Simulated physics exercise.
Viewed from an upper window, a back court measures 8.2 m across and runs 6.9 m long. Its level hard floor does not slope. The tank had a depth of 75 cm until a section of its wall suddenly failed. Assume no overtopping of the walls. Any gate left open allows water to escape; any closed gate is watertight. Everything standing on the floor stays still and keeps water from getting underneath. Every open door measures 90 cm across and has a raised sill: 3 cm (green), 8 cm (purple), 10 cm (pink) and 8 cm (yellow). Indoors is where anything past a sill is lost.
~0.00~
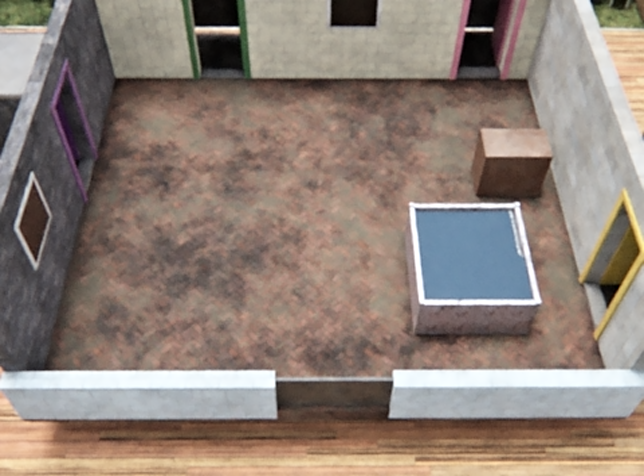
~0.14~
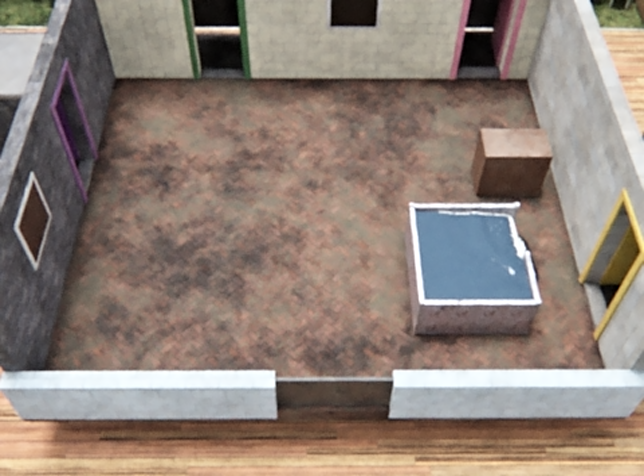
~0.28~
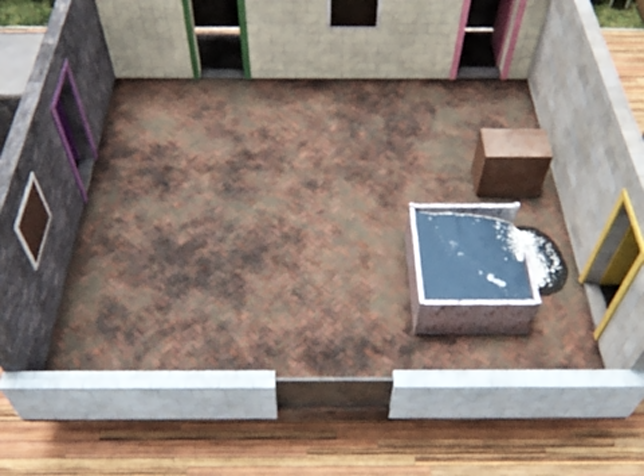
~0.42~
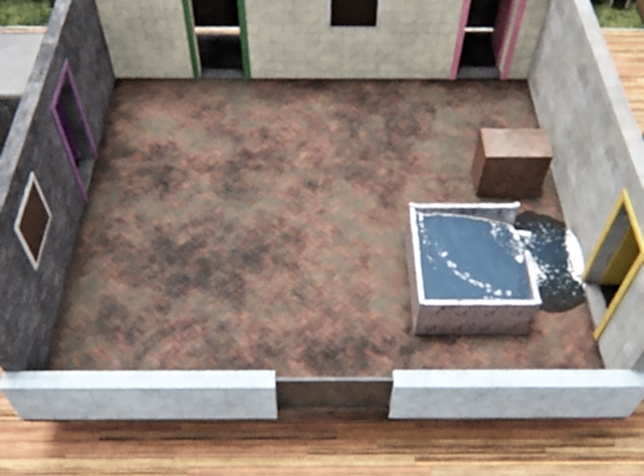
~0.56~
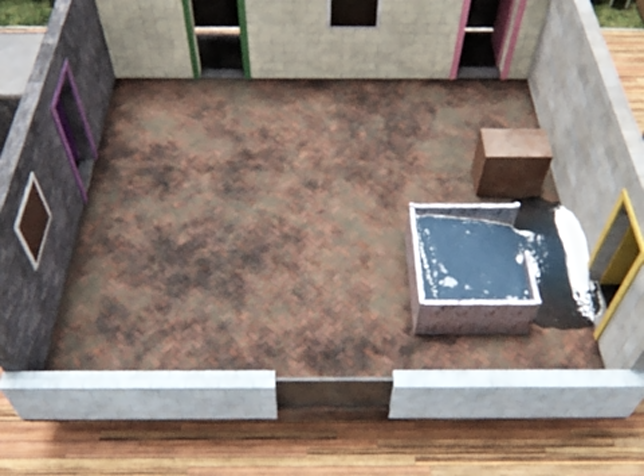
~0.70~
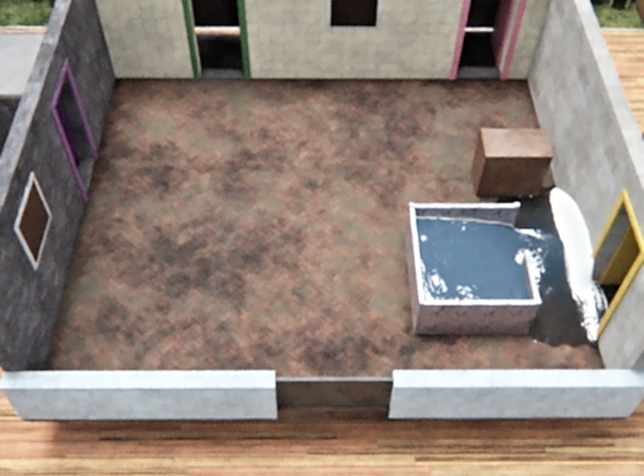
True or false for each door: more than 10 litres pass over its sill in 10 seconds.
Per door: The green door: False; the purple door: False; the pink door: True; the yellow door: True.
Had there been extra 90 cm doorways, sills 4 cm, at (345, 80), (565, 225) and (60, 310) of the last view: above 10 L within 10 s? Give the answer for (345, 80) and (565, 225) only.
Within it, exceeded.
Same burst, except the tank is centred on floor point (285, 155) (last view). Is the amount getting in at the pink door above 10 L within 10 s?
Then, at pink, it's too much.
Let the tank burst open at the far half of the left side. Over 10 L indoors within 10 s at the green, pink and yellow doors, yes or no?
Then green would come out on the high side, pink on the low side and yellow on the low side.
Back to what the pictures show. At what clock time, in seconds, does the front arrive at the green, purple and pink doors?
The front reaches green at 5.0 s, purple at 8.0 s, pink at 2.0 s.
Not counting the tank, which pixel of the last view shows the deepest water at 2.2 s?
Roughly at pixel (569, 253).
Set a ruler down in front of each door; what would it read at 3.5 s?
Depths: Green door 0 cm, purple door 0 cm, pink door 16 cm, yellow door 12 cm.
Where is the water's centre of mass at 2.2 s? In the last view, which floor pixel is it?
Around (498, 261) in the last picture.
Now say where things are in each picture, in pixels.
In the first picture, still water, 75 cm deep, in the tank at (471, 255).
In the second picture, the front is at a hidden place, 0.5 m from the gap at (513, 249); 0.2 m2 of floor is under water; 75 cm left at the back of the tank.
In the third picture, the front is at (563, 271), 0.9 m from the gap at (512, 252); 0.8 m2 of floor is under water; 75 cm left at the back of the tank.
In the fourth picture, water pours out at (512, 252) and has run 1.3 m, to (584, 296); typically 10 cm deep outside, 72 cm at the tank's back.
In the fifth picture, water pours out at (512, 252) and has run 1.6 m, to (591, 322); typically 8 cm deep outside, 64 cm at the tank's back.
In the sixth picture, the front is at (597, 343), 1.9 m from the gap at (512, 252); 2.6 m2 of floor is under water; 64 cm left at the back of the tank.
After 1.4 s water covers 10 % of the floor and is deepest (52 cm) near (569, 253); green door not reached, purple door not reached, pink door not reached, yellow door 19 cm at the sill, 29 L in.
After 2.2 s water covers 20 % of the floor and is deepest (36 cm) near (569, 253); green door not reached, purple door not reached, pink door 19 cm at the sill, 8 L in, yellow door 16 cm at the sill, 64 L in.
After 3.5 s water covers 35 % of the floor and is deepest (28 cm) near (569, 253); green door not reached, purple door not reached, pink door 16 cm at the sill, 54 L in, yellow door 12 cm at the sill, 96 L in.
After 6.0 s water covers 75 % of the floor and is deepest (16 cm) near (571, 262); green door 2 cm at the sill, 0 L in, purple door not reached, pink door 9 cm at the sill, 72 L in, yellow door 8 cm at the sill, 112 L in.
After 10.0 s water covers 95 % of the floor and is deepest (8 cm) near (571, 262); green door 2 cm at the sill, 0 L in, purple door 8 cm at the sill, 0 L in, pink door 5 cm at the sill, 73 L in, yellow door 4 cm at the sill, 114 L in.
